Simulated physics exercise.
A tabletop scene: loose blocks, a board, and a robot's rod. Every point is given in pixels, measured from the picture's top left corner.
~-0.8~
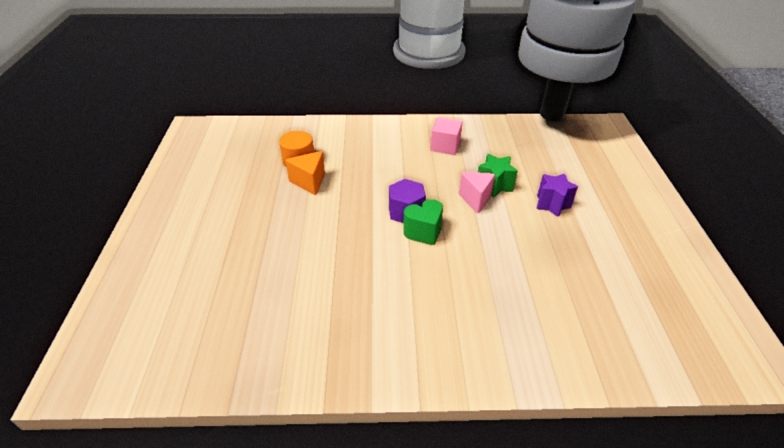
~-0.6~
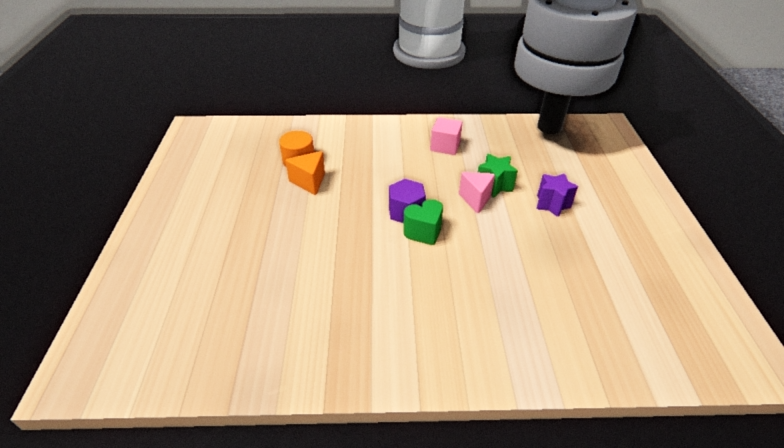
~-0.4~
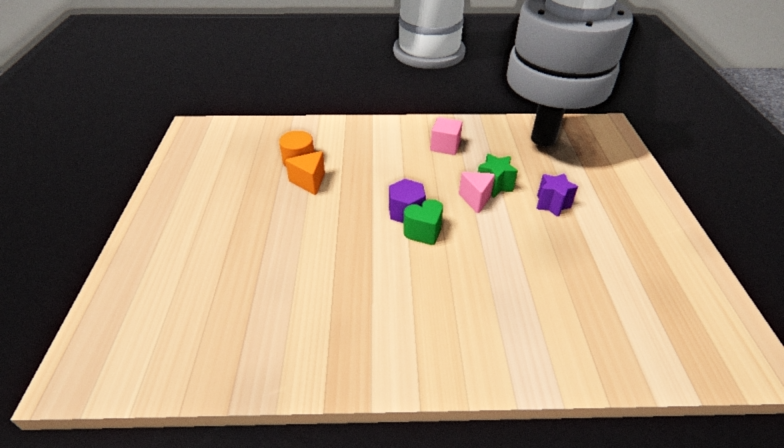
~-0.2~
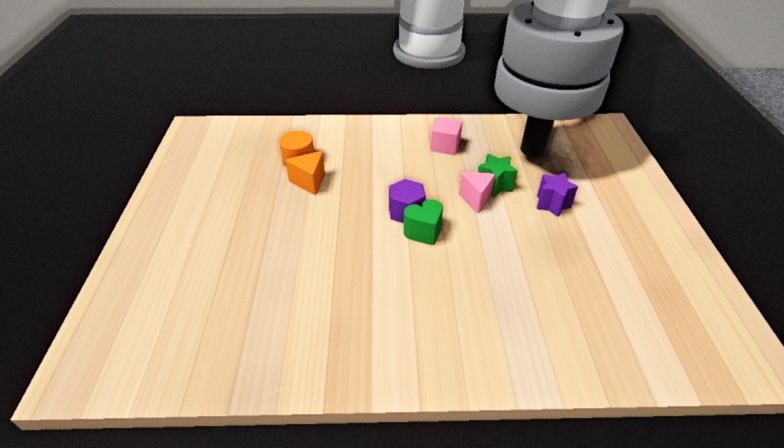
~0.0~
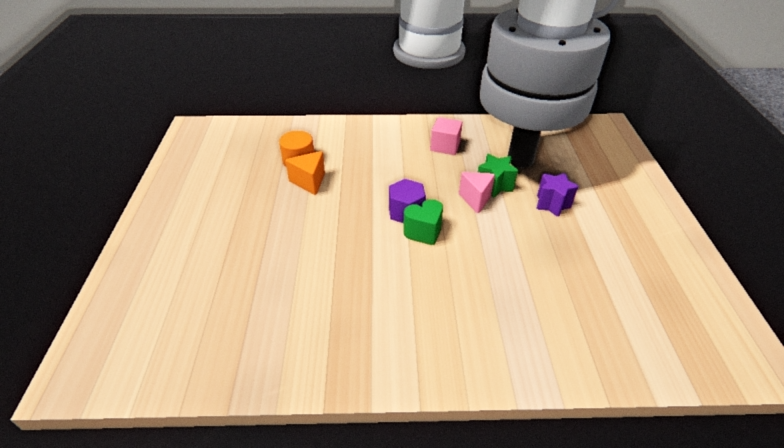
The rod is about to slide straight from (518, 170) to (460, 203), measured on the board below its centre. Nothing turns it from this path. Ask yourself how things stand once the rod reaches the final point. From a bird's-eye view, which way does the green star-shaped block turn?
Looking down, my answer is that the green star-shaped block rotates anticlockwise.
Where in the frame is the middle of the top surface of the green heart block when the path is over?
I expect it at (412, 221).
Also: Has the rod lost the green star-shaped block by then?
No
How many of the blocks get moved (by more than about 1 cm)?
I'm going with three or more.
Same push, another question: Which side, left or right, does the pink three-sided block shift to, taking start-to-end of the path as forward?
To the path's left.
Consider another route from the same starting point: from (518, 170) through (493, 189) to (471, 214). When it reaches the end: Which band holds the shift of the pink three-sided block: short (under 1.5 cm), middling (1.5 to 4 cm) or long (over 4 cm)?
Covers over 4 cm.
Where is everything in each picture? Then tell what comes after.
The first frame shows rod tip (552, 116); block tops, purple hexagon (407, 190); green heart block (426, 210); pink three-sided block (479, 179); green star-shaped block (499, 164).
The second frame shows rod (549, 128); blocks unchanged.
The third frame shows rod (543, 140); blocks unchanged.
The fourth frame shows rod (533, 150); blocks unchanged.
The fifth frame shows rod (520, 160); purple hexagon (407, 190); green heart block (426, 210); pink three-sided block (479, 179); green star-shaped block (499, 164).
On the path given first. One third of the way, rod (500, 171); pink three-sided block (468, 188), turned 15° clockwise; green star-shaped block (486, 175), turned 15° anticlockwise.
Two thirds of the way, rod (481, 182); pink three-sided block (454, 204); green star-shaped block (468, 188), turned 25° anticlockwise.
At the end, rod (461, 193); purple hexagon in place; green heart block (412, 221), turned 40° clockwise; pink three-sided block (450, 222); green star-shaped block (455, 200), turned 55° anticlockwise.
